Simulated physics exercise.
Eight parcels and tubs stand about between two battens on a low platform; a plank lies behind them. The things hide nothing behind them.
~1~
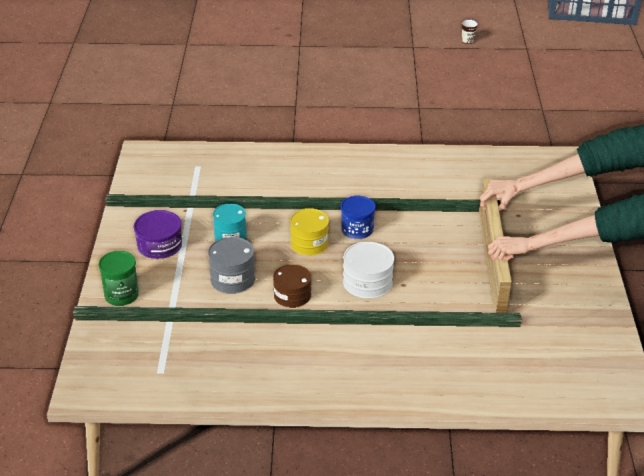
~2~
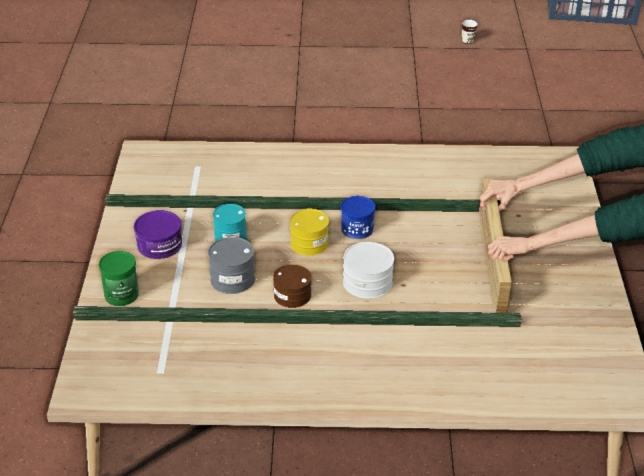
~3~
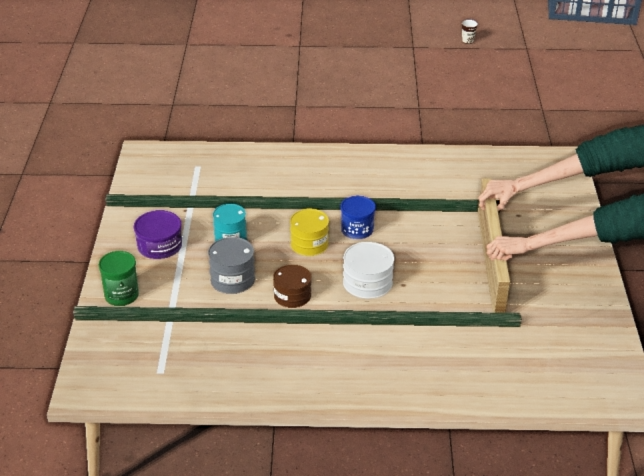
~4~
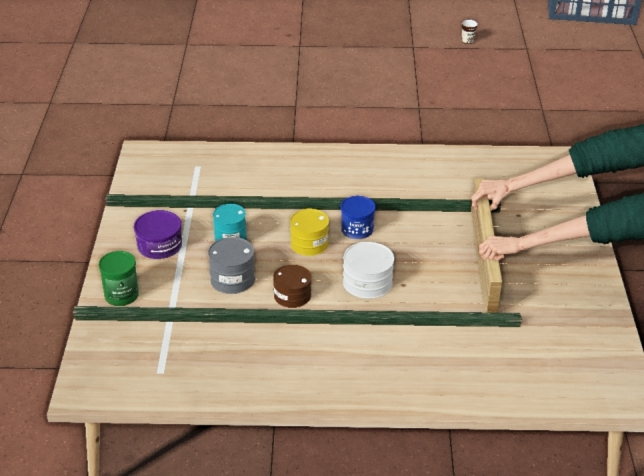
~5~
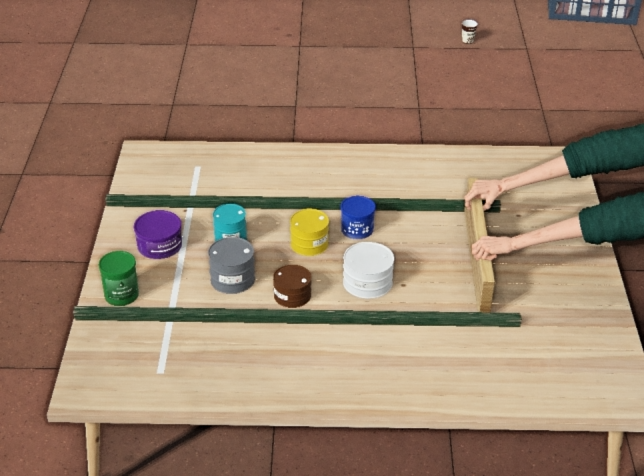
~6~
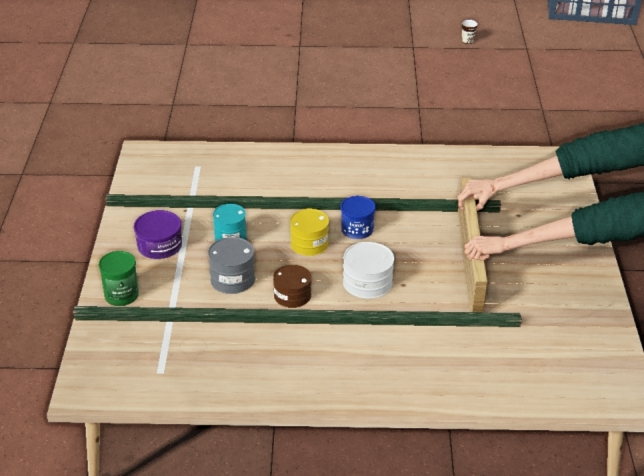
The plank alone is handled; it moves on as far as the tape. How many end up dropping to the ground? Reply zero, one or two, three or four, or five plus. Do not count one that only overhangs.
Zero.
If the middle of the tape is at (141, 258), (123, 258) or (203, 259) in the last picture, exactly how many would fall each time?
Tallies in the order given: 3, 4, 0.
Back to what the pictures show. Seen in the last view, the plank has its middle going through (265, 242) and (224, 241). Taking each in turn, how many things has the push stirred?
Counts: 6 and 7.
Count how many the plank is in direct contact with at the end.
At rest, 4 are in contact.
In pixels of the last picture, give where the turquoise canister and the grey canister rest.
Listed in order, first is (141, 215) and the other is (105, 261).
Early on, none off yet; green pail at rest near (119, 279); purple pail at rest near (159, 235); turquoise canister at rest near (230, 227).
Finally, the number that fall off is zero.
